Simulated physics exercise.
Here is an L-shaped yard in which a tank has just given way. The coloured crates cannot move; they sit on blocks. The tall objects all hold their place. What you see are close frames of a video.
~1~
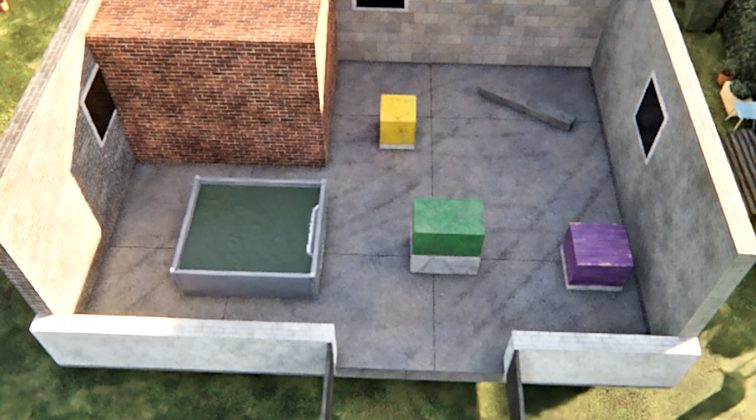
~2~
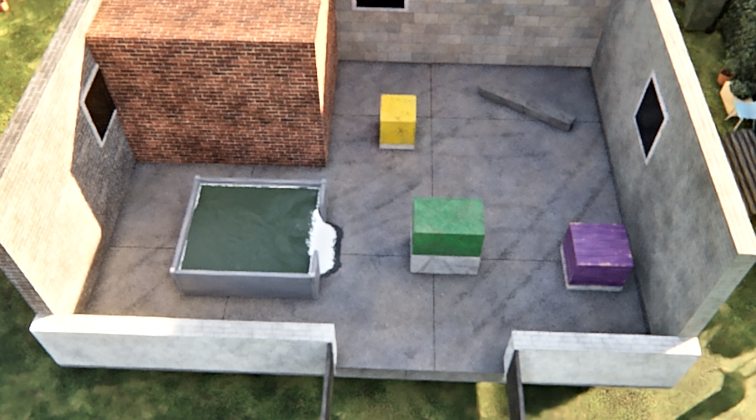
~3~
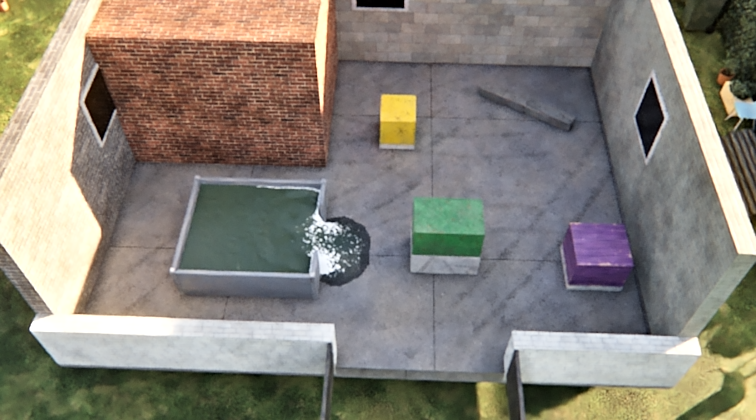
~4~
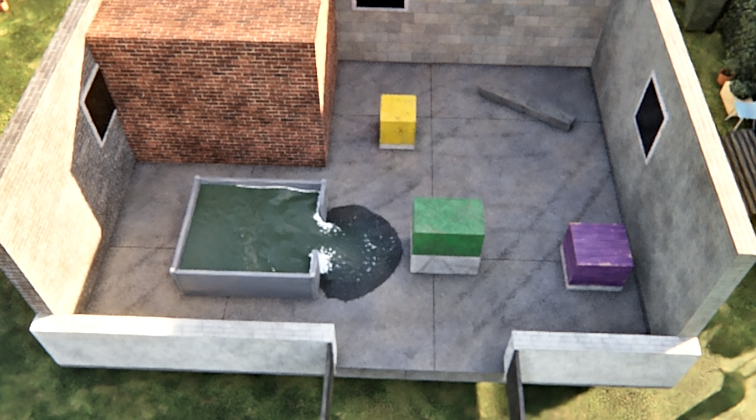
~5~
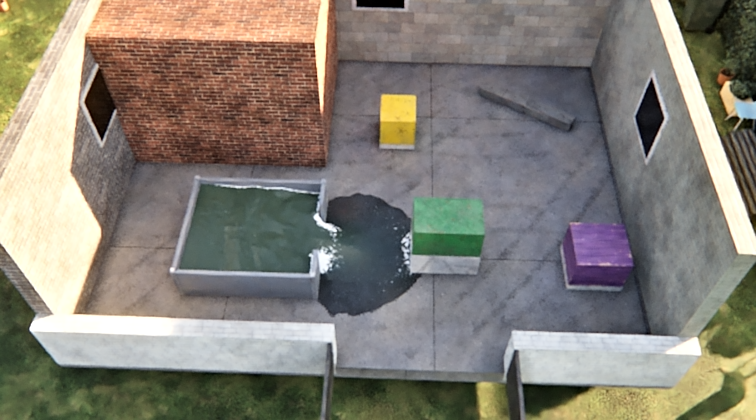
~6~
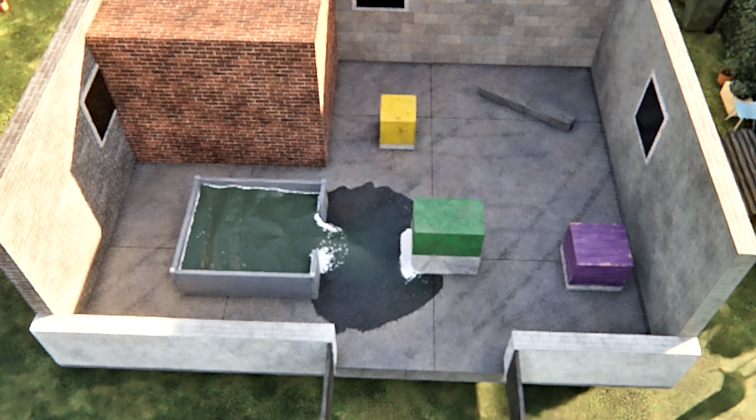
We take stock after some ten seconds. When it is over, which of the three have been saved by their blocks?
My prediction: As for the green crate it's untouched by the water, as for the yellow crate it's untouched by the water, as for the purple crate it's untouched by the water.
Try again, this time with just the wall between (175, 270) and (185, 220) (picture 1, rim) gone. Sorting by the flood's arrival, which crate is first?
It is the green crate.
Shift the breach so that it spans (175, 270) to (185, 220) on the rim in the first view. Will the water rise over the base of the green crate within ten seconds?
The green one is not reached.
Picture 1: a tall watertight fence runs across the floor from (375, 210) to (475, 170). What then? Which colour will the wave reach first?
I'd pick the one in green.
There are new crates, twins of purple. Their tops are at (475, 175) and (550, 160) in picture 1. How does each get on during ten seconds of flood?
Result, in sequence: Is inundated, is missed.
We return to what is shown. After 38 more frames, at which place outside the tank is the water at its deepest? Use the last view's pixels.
Somewhere close to (402, 255).
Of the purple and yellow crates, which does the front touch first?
Answer: The yellow crate.
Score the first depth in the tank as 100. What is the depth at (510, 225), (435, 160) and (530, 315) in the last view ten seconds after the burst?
Depths of roughly 6, 4 and 8 per cent.
A moment on, water covers 20 % of the floor; the green crate water round its plinth, the yellow crate not reached, the purple crate not reached.
Next, water covers 35 % of the floor; the green crate water round its plinth, the yellow crate water round its plinth, the purple crate not reached.
Then, water covers 45 % of the floor; the green crate water round its plinth, the yellow crate water round its plinth, the purple crate water round its plinth.
Later, water covers 55 % of the floor; the green crate water round its plinth, the yellow crate water round its plinth, the purple crate water round its plinth.
In the end, water covers 70 % of the floor; the green crate stayed above the water, the yellow crate stayed above the water, the purple crate stayed above the water.
